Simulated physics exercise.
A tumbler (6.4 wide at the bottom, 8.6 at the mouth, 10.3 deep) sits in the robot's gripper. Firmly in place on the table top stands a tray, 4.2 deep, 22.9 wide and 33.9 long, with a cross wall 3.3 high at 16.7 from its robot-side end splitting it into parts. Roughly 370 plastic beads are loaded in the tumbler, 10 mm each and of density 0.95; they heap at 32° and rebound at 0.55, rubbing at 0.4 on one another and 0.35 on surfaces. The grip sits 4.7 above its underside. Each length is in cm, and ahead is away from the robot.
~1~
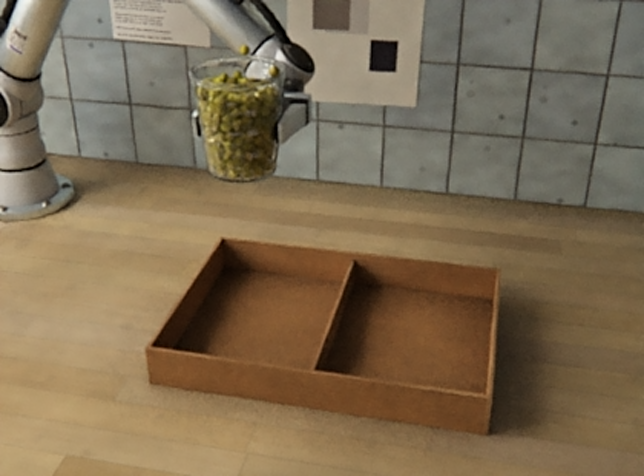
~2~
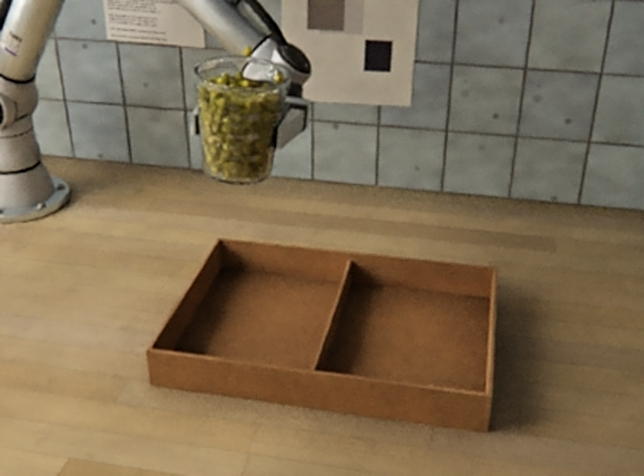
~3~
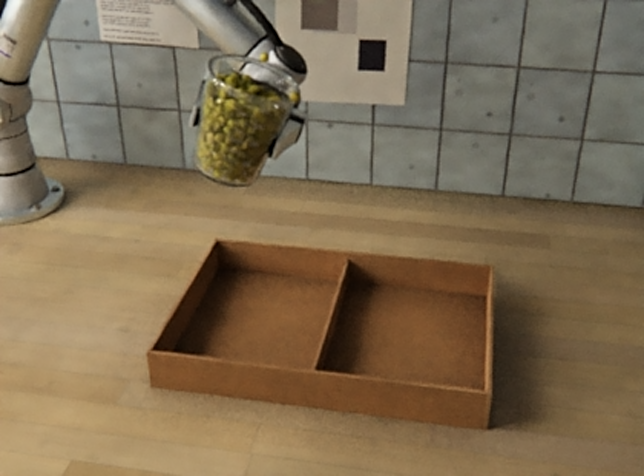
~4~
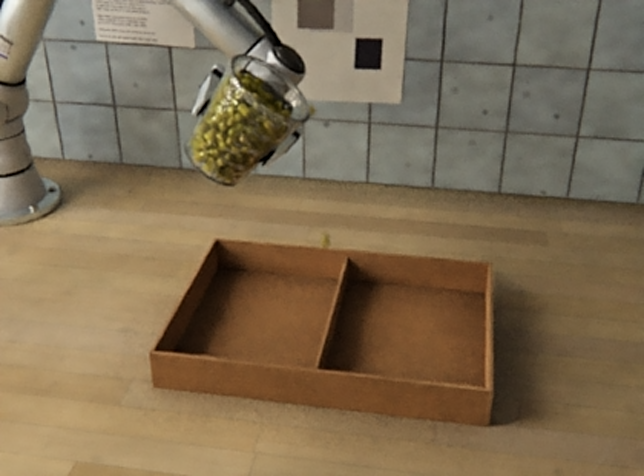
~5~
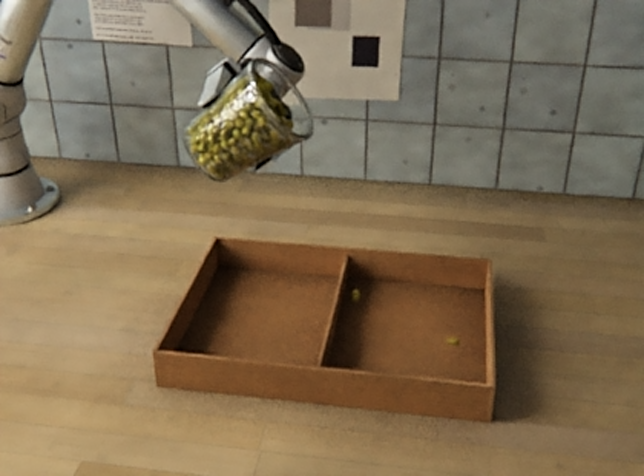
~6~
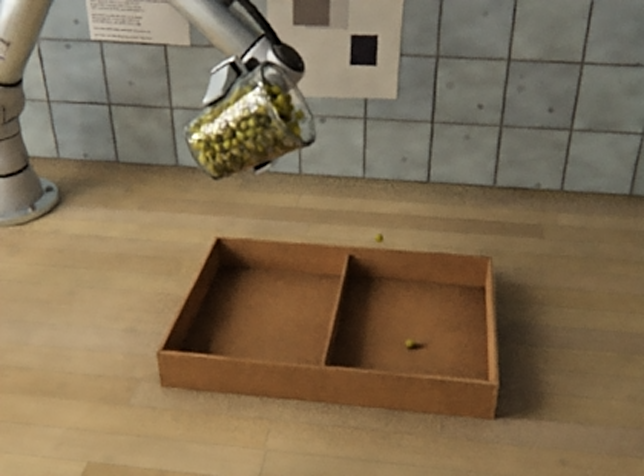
On a wooden table by a tiled wall, a robot arm gradually tilted a clear tumbler full of green beads, and a few stray beads dropped toward the right side of a divided brown tray.
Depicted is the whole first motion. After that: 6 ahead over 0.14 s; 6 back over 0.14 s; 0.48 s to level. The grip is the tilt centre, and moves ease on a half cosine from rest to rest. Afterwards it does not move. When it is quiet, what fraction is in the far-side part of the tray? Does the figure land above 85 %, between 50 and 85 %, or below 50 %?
The figure lands below 50 %.
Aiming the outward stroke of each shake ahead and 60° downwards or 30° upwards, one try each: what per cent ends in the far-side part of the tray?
It comes to around 5 per cent on the first try and around 35 per cent on the second.
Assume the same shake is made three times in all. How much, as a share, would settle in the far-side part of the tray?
It would come to about 35 %.
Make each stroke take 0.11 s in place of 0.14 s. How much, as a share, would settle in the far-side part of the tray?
Estimate: Near 25 per cent.
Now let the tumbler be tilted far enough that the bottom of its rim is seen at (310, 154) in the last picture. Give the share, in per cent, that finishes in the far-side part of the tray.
Around 45 per cent of it.
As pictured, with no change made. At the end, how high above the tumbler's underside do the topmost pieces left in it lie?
Roughly 9.0 centimetres.
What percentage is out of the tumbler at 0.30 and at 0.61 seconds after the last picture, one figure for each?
Estimates in order: Close to 25, close to 25.
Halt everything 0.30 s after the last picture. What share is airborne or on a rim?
About 26 per cent.
Then, 0.30 s after the last picture, tilted 57° forward, highest piece 27 above the table; 276 in the tumbler, 2 in the far-side part, 96 in flight or on a rim.
Then, 0.61 s after the last picture, tilted 13° forward, highest piece 30 above the table; 272 in the tumbler, 76 in the far-side part, 20 in the robot-side part, 2 on the table or floor, 4 in flight or on a rim.
Then, 0.96 s after the last picture, level, highest piece 29 above the table; 272 in the tumbler, 77 in the far-side part, 19 in the robot-side part, 6 on the table or floor.
Then, 2.01 s after the last picture, level, highest piece 29 above the table; 272 in the tumbler, 77 in the far-side part, 19 in the robot-side part, 6 on the table or floor.
Final count, 272 in the tumbler, 77 in the far-side part, 19 in the robot-side part, 6 on the table or floor. That is 21 % in the far-side part of the tray.
